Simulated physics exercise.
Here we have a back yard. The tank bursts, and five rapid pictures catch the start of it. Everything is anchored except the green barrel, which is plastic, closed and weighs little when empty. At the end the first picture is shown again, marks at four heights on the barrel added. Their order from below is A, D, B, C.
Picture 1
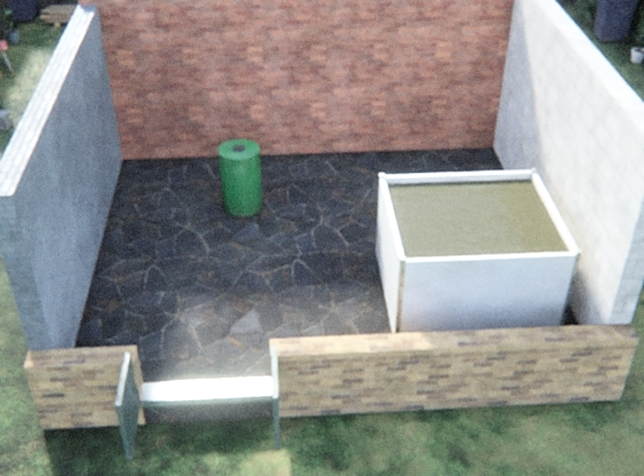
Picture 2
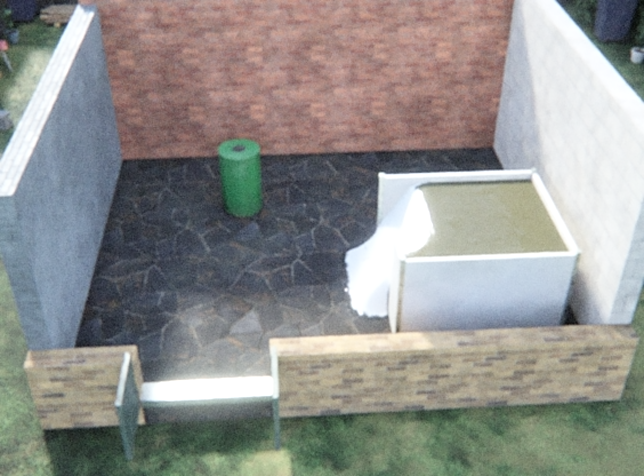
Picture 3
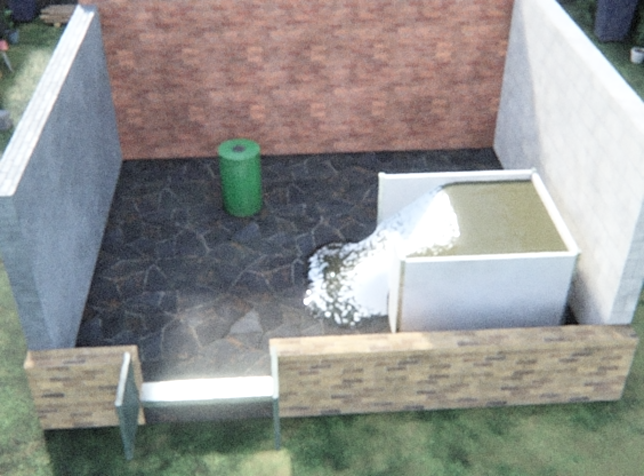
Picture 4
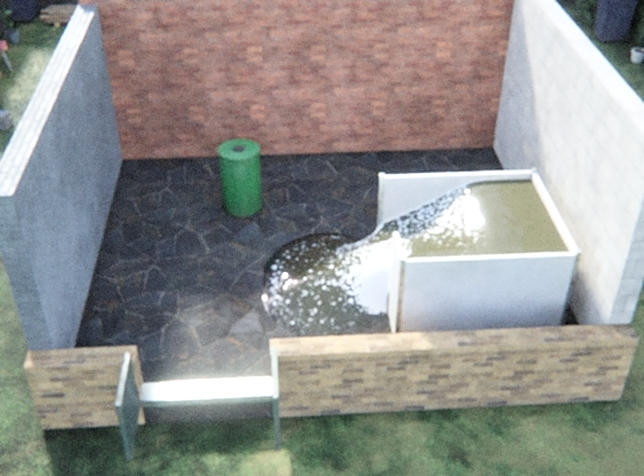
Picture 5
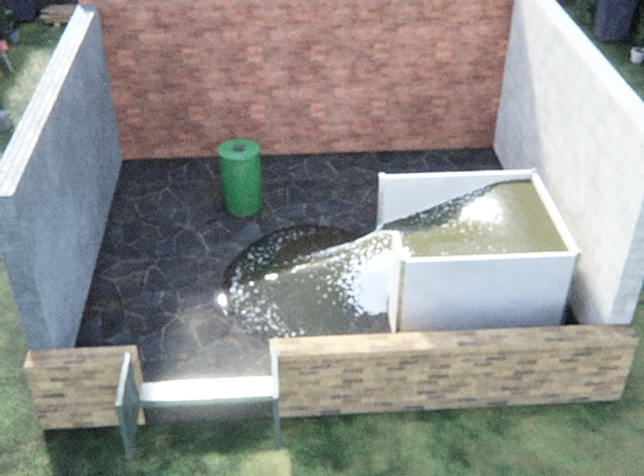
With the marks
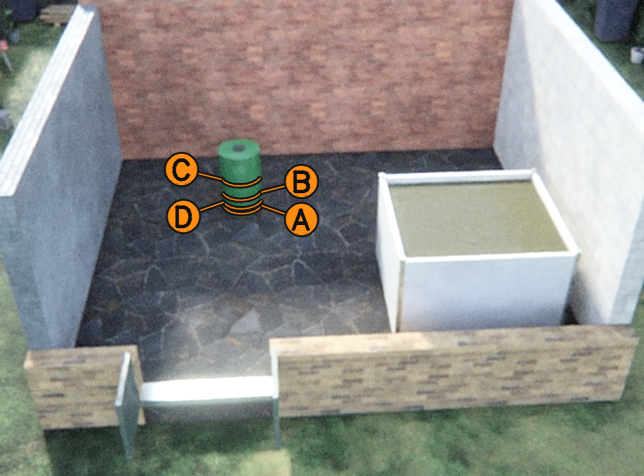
Murky water burst from the left side of a full white tank in a walled back yard, then spread in a foamy, widening pool across the dark stone ground, while the green barrel stood still.
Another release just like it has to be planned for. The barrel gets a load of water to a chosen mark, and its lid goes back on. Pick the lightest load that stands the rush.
That is level C.
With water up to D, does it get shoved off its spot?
Yes, that goes wrong.
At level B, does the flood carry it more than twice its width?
No, less.
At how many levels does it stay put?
One of the four.
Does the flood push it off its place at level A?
Yes, it does.
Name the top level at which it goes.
Here it is level B.
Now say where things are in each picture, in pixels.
Lid of the green barrel at (239, 149); tank full, its middle at (473, 218); open gate at (204, 346), in the first picture.
In the second picture, 2 % of the ground wet, in view closest to the barrel at (356, 249).
In the third picture, 6 % of the ground wet, in view closest to the barrel at (330, 244).
In the fourth picture, 10 % of the ground wet, in view closest to the barrel at (305, 238).
Lid of the green barrel at (239, 149); 15 % of the ground wet, in view closest to the barrel at (270, 237), in the fifth picture.
On the marked copy, A at (242, 213); B at (241, 200); C at (240, 185); D at (242, 208); from the bottom up A, D, B, C.
With A, it is pushed about 6 times its own width away.
With B, it is pushed about its own width away.
With C, it does not move.
With D, it is pushed about 3 times its own width away.
